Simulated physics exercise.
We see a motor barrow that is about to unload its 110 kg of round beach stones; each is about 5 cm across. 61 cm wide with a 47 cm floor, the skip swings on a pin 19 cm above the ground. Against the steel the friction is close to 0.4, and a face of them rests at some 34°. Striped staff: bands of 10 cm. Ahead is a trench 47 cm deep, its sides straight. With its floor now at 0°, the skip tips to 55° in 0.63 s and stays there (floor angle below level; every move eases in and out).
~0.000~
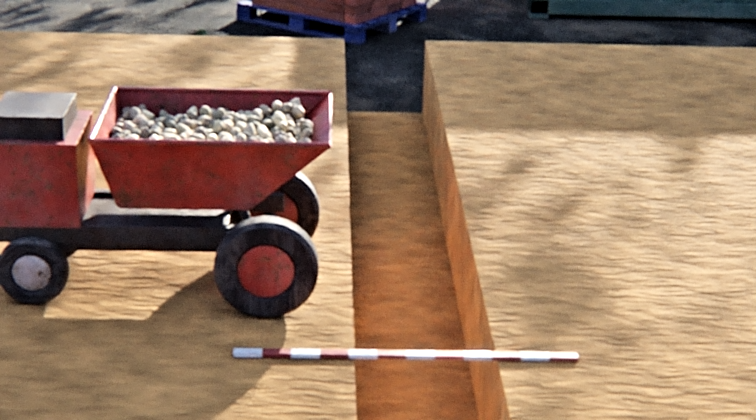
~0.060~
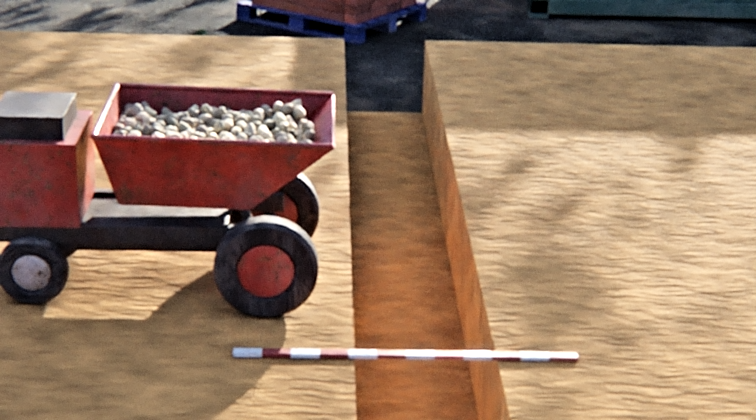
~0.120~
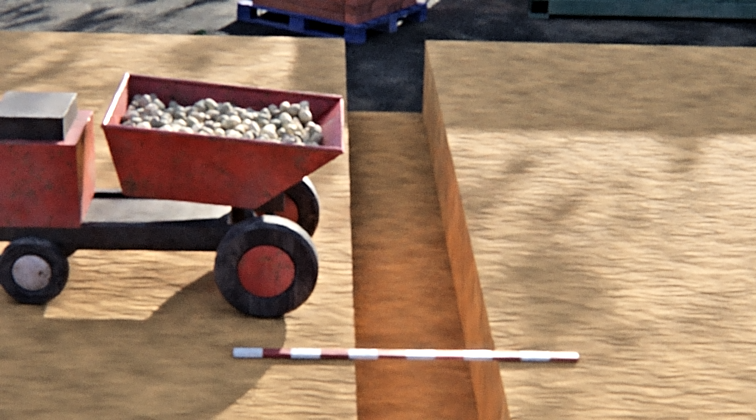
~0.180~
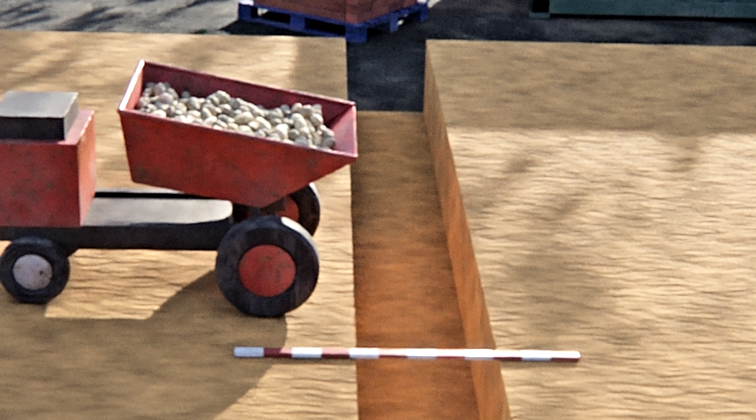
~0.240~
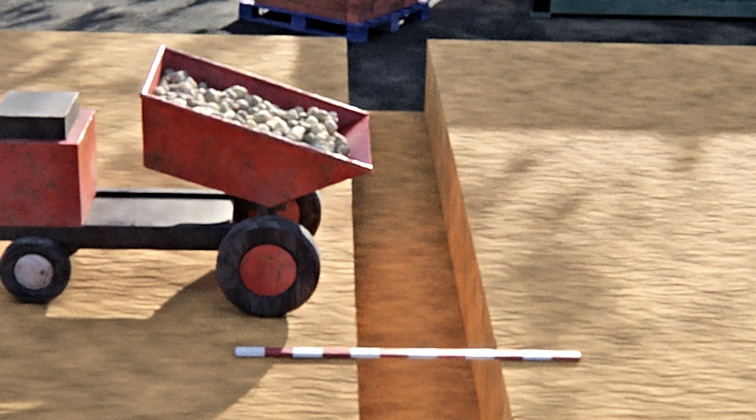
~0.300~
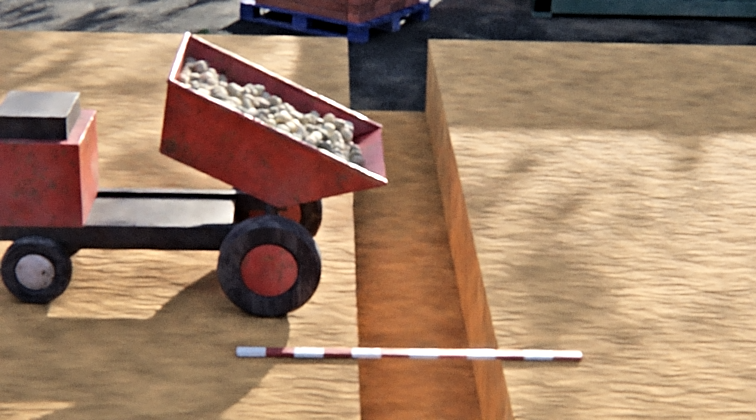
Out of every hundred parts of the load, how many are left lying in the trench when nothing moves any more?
Around 70 in every hundred.
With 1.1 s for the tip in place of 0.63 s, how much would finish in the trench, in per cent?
Trench share: Approx. 80%.
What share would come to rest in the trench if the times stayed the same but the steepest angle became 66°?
Close to 65 per cent then.
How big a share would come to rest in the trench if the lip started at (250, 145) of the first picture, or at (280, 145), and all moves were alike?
Some 100 and some 95 per cent, in that order.
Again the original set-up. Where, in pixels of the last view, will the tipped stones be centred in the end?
Their middle is at about (460, 375).
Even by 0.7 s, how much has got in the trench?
I'd put it near 10 per cent.
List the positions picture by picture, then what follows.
In the first frame, the skip is at 0°, its lip at (331, 145); the top of the load is at (277, 113).
In the second frame, the skip is at 1°, its lip at (334, 147); the top of the load is at (235, 116); the stones move at 0.3 m/s on average.
The third frame shows lip at (343, 152), floor tilted 5°, highest stones at (155, 110); the stones move at 0.6 m/s on average.
In the fourth frame, the skip is at 11°, its lip at (356, 159); the top of the load is at (159, 98); the stones move at 0.8 m/s on average.
In the fifth frame, the skip is at 18°, its lip at (371, 170); the top of the load is at (177, 84); the stones move at 1.0 m/s on average.
In the sixth frame, the skip is at 26°, its lip at (386, 184); the top of the load is at (196, 73); the stones move at 1.1 m/s on average.
After 0.5 s the floor is at 46°; 100 % in the skip; the foremost stones are at (389, 188).
After 0.7 s the floor is at 55°; 88 % in the skip, 12 % in the trench; the foremost stones are at (466, 253).
After 1.1 s the floor is at 55°; 39 % in the skip, 34 % in the trench, 27 % past the trench; the foremost stones are at (607, 294).
After 3.0 s the floor is at 55°; 0 % in the skip, 70 % in the trench, 30 % past the trench; the foremost stones are past the picture's edge.
